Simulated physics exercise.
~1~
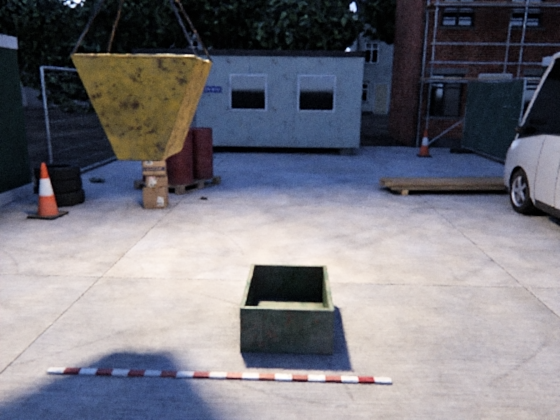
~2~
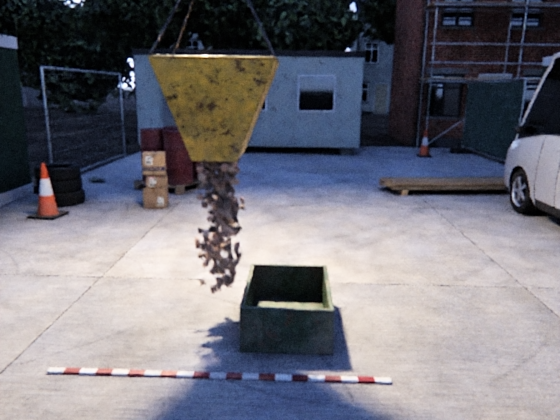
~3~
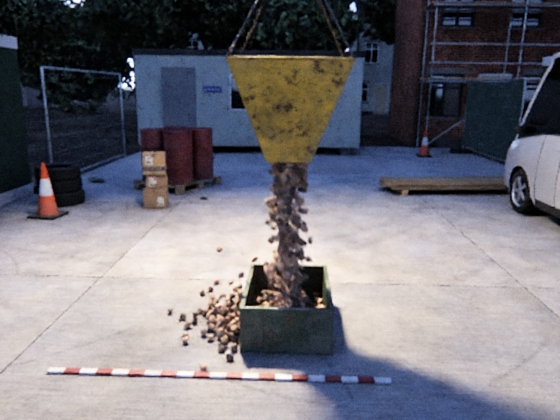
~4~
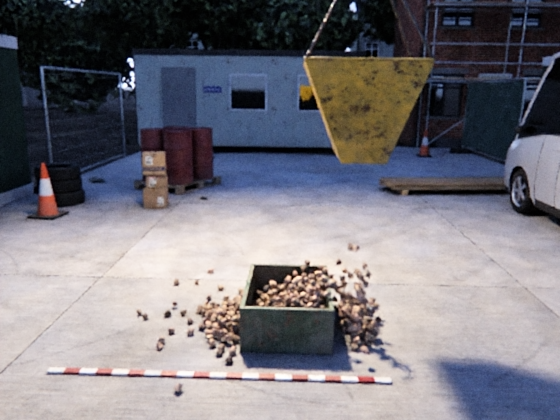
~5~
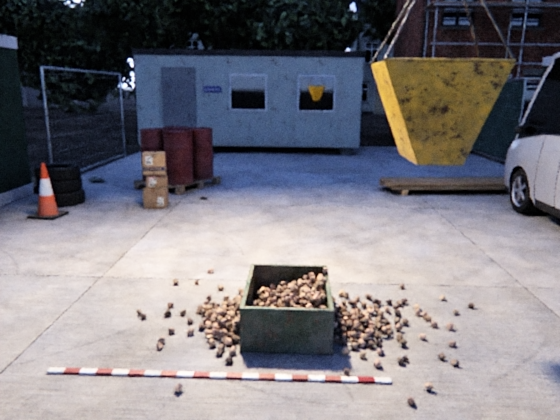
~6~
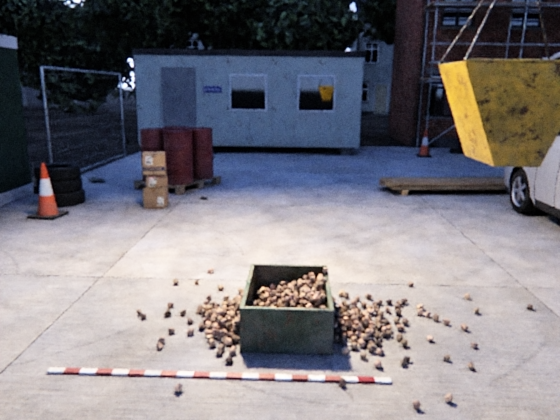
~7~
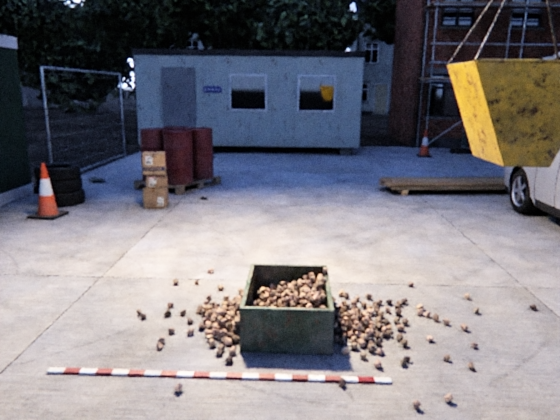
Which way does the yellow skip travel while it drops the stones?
The yellow skip travels to the right, passing above the bin as the stones pour out.
